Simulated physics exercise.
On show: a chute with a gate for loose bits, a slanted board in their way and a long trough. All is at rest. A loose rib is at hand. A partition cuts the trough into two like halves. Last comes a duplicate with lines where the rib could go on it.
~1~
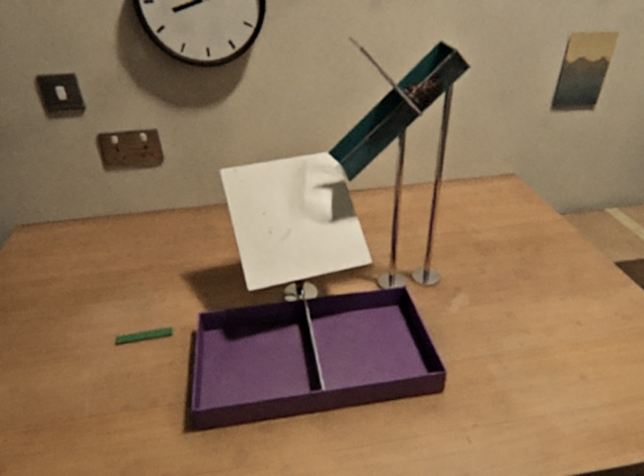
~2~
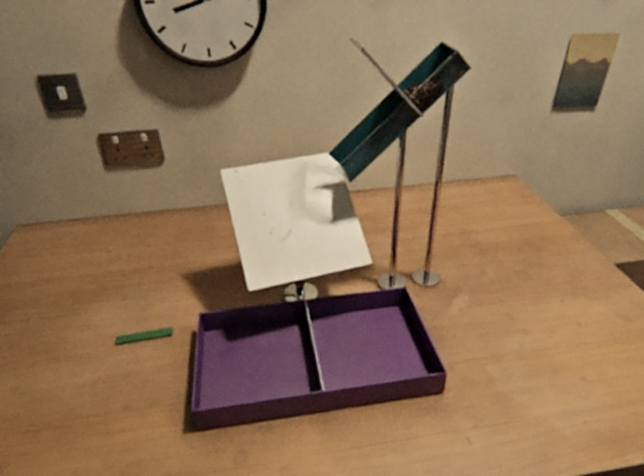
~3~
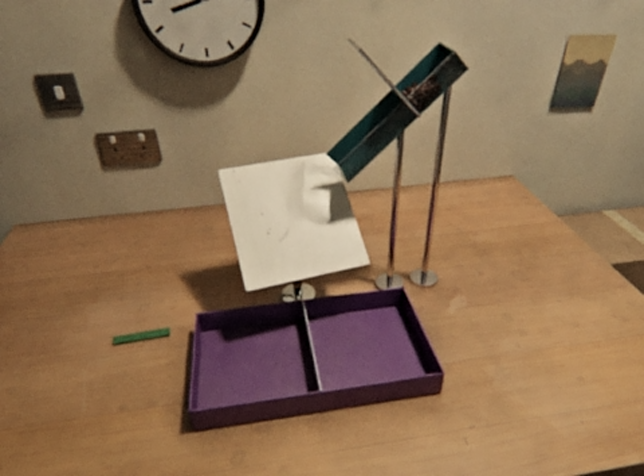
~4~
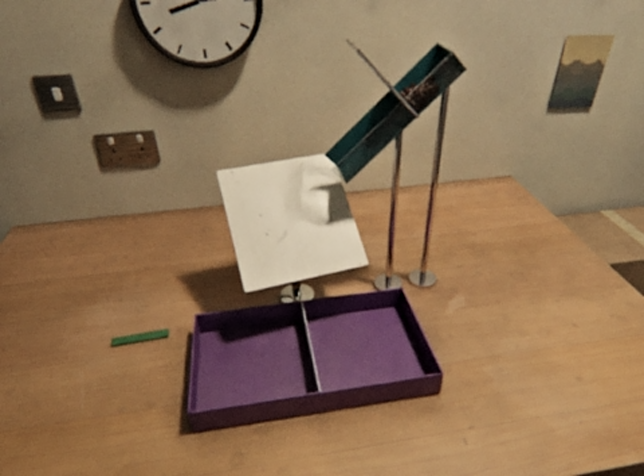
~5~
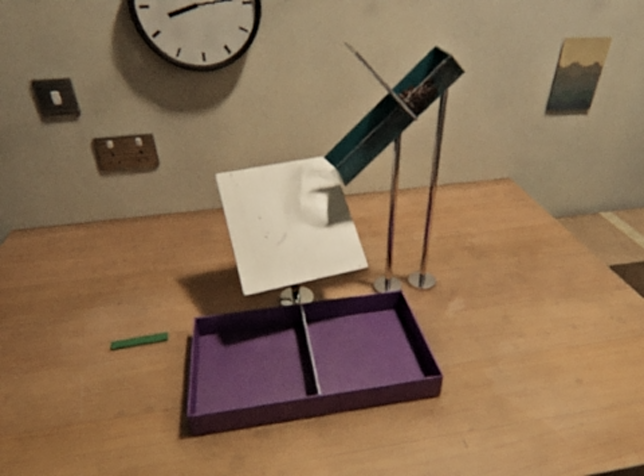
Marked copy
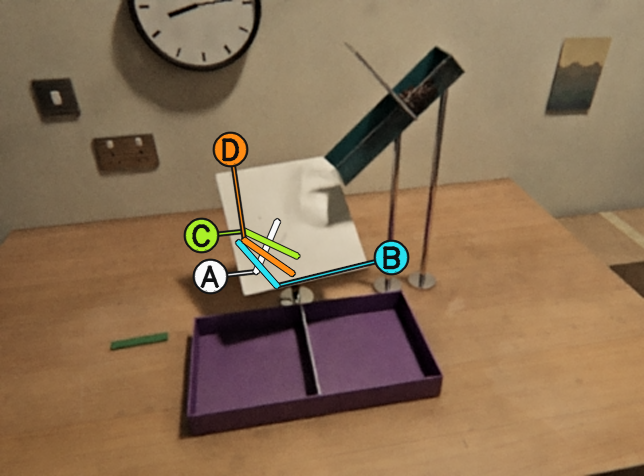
A teal chute on two thin stands sloped down toward a tilted white board above a purple tray split in two, with a green strip lying to the left, and nothing on the table moved.
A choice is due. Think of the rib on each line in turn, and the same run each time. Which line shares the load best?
B.
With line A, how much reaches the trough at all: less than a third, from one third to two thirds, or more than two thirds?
It is from one third to two thirds.
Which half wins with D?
More lands on the right.
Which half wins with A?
More lands on the left.
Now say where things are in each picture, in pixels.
The first picture shows load behind the gate near (419, 89), chocolate balls; lip of the chute near (346, 174), sloping fairly steeply.
The second picture shows middle of the board near (296, 216), tilted fairly steeply; middle of its low edge near (313, 277); of its high edge near (280, 160).
The third picture shows front corners of the trough near (190, 411) and (444, 373); front end of its middle wall near (321, 391).
The fourth picture shows middle of the load near (415, 91); lip near (342, 176).
The fifth picture shows middle of the load near (414, 94); lip near (341, 178).
On the marked copy, line A from (277, 221) to (256, 271); line B from (238, 242) to (276, 285); line C from (244, 231) to (296, 255); line D from (244, 240) to (292, 273).
With A, of what is caught, the bulk in the left half, a small share in the right.
With B, of what is caught, close to two thirds in the left half, close to a third in the right.
With C, of what is caught, close to a quarter in the left half, the bulk in the right.
With D, of what is caught, a small share in the left half, all but a few in the right.
